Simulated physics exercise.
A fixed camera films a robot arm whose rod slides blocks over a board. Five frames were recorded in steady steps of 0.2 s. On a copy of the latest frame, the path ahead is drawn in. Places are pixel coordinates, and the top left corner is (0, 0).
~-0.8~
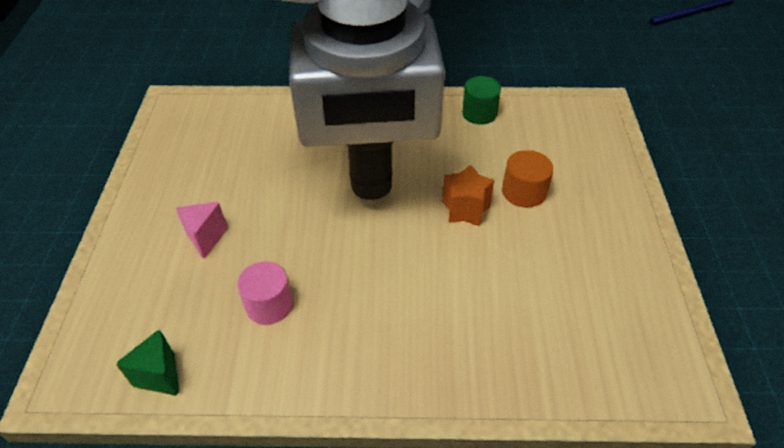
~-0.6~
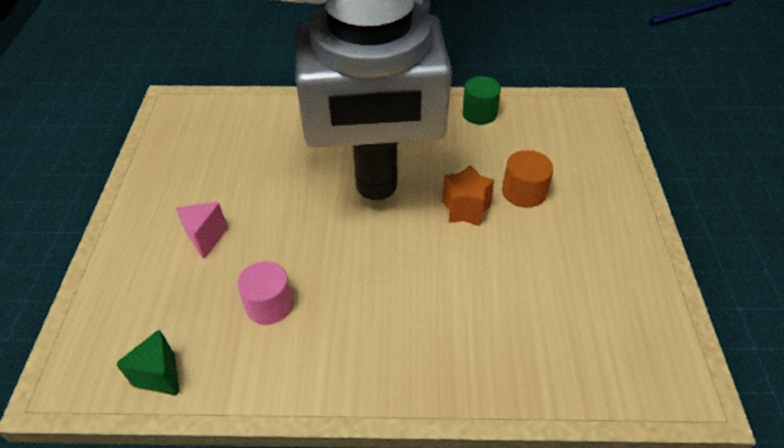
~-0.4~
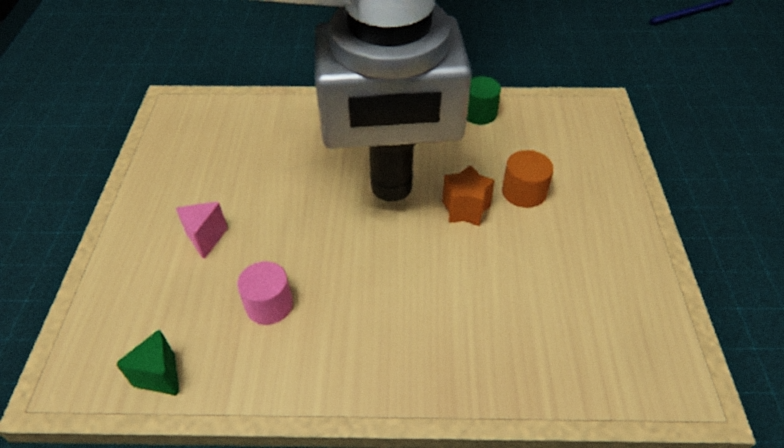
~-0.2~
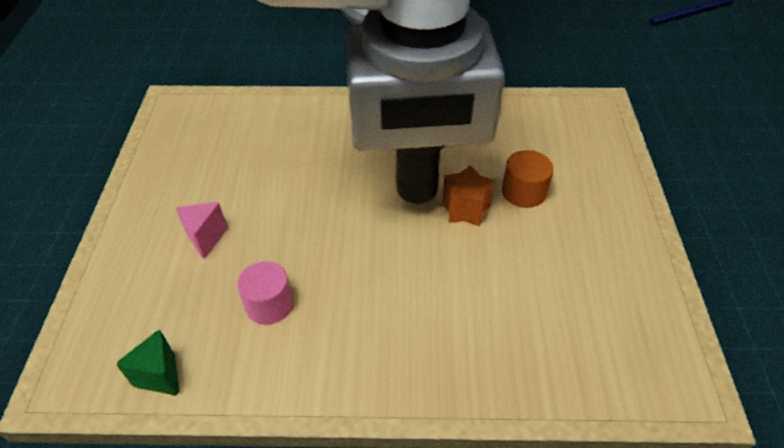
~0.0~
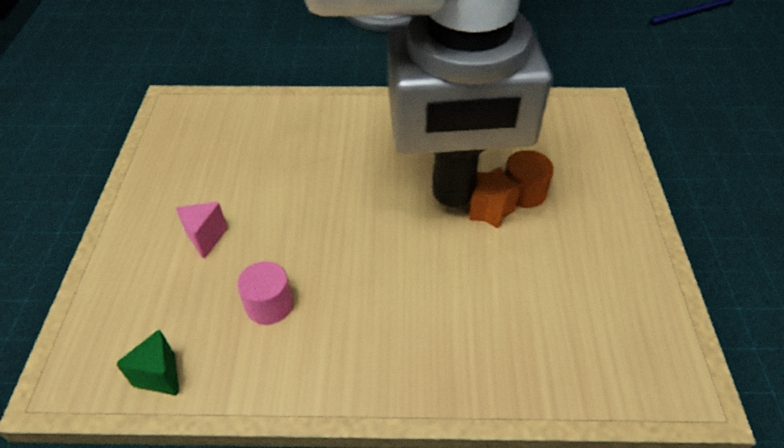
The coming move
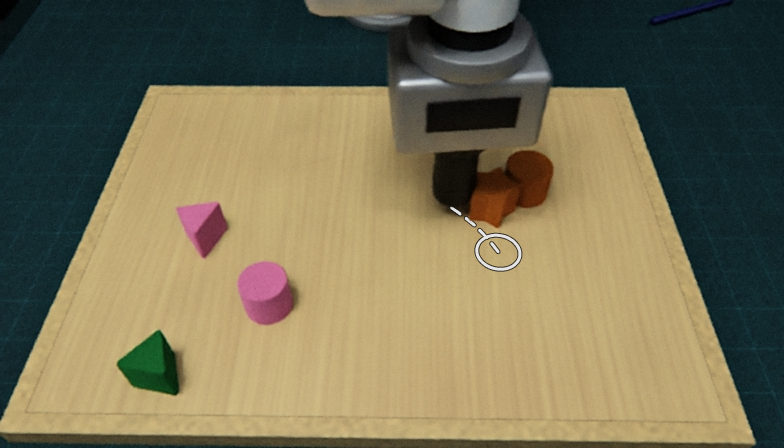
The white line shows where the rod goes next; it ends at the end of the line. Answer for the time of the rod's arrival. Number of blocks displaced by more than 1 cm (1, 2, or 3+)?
One block, no more.
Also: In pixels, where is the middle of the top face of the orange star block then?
I predict (522, 194).
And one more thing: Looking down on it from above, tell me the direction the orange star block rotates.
It rotates counterclockwise.
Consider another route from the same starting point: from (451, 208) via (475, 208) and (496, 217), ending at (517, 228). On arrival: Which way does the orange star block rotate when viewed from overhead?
From above, the turn goes anticlockwise.
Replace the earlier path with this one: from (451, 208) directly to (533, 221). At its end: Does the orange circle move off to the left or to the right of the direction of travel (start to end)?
To the left.
The drawn path runs from (451, 208) over (477, 228) to (498, 252).
What follows on the original path. Halfway along, rod (480, 213); orange star block (517, 190), turned 25° anticlockwise; orange circle (534, 164).
At the end, rod (501, 237); orange star block (522, 194), turned 45° anticlockwise; orange circle (534, 164).
